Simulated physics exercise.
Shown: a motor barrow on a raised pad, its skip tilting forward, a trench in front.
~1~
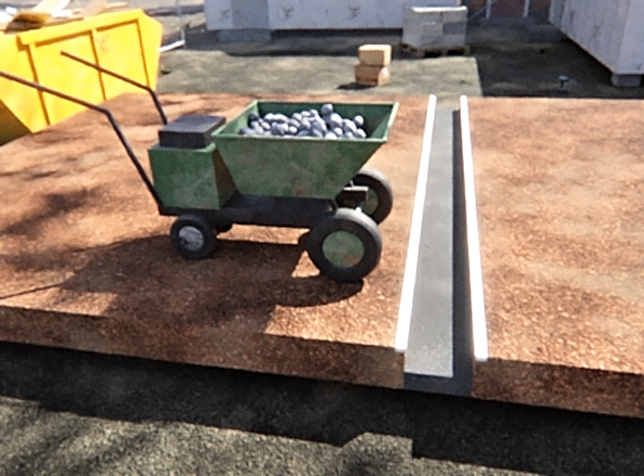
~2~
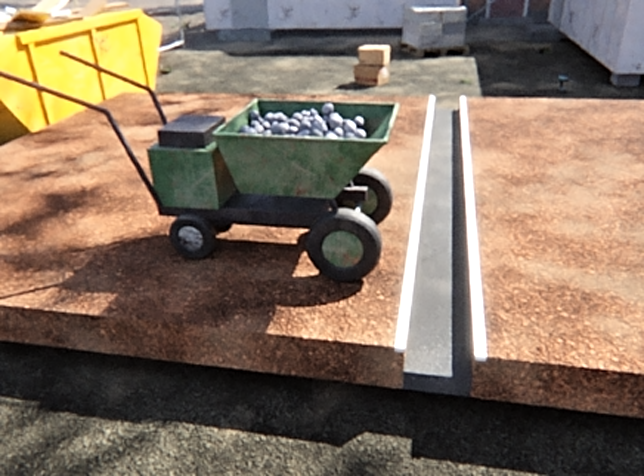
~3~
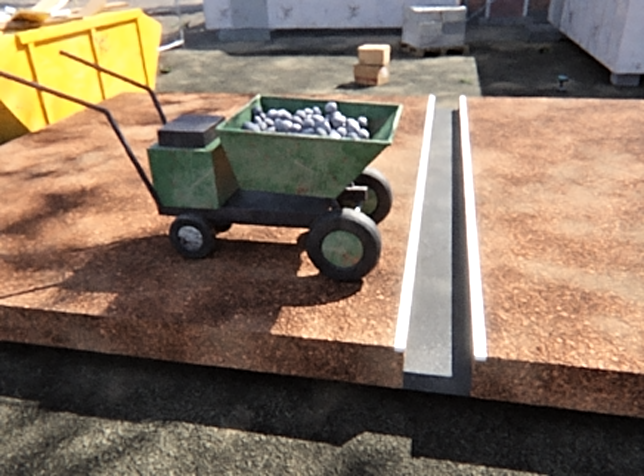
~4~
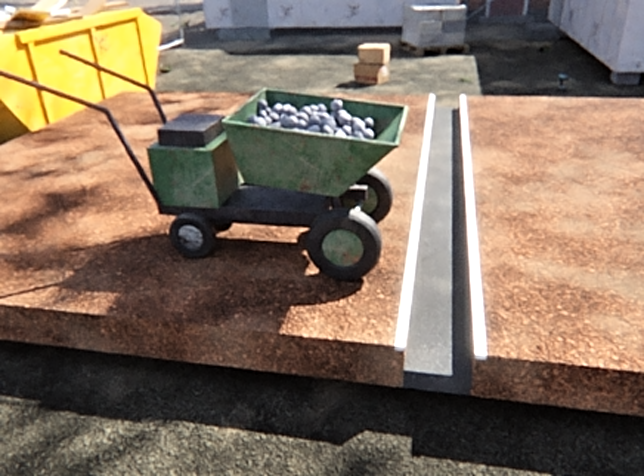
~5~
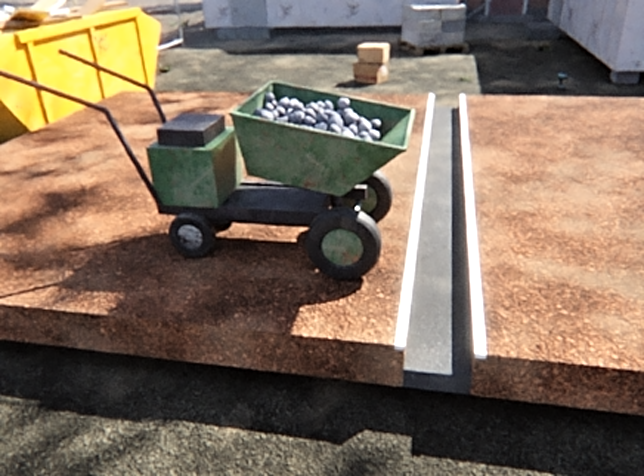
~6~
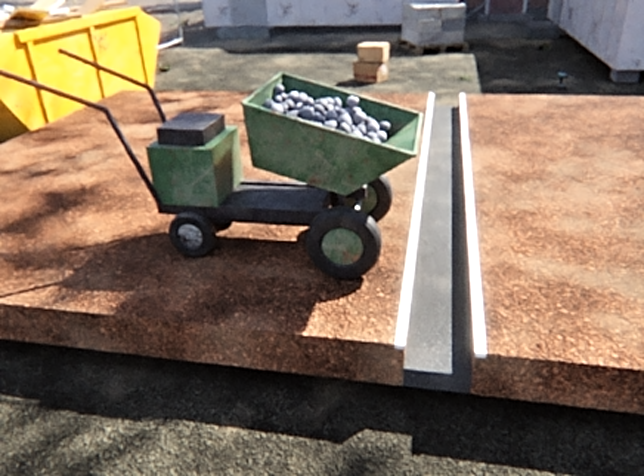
On a raised brown pad beside a narrow trench, a green motor barrow's skip of grey cobbles slowly tilting forward to the right.
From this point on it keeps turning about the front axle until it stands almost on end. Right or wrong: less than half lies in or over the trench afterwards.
Right.
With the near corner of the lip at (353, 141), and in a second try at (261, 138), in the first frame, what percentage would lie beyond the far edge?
40 % and 0 %, in that order.
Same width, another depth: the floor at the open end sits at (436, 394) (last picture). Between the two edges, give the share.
Around 10 percent.
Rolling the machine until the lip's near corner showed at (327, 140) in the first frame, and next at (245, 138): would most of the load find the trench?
First spot the bulk of it, second spot a minority of it.
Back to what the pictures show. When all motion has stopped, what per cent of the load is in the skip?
20 per cent, roughly.
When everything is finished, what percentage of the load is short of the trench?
Call it some 0 percent of the pieces.
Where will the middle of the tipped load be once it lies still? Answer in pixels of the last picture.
Near pixel (514, 254).
Soon after the last picture, skip tipped steeply; all in the skip.
A little later, skip tipped right over; most in the skip; a stray few in or heaped over the trench; a small part beyond it; a stray few falling.
Later still, skip tipped right over; about a quarter in the skip; a small part in or heaped over the trench; about two thirds beyond it; a stray few falling.
At rest, skip tipped right over; about a quarter in the skip; a small part in or heaped over the trench; about two thirds beyond it.
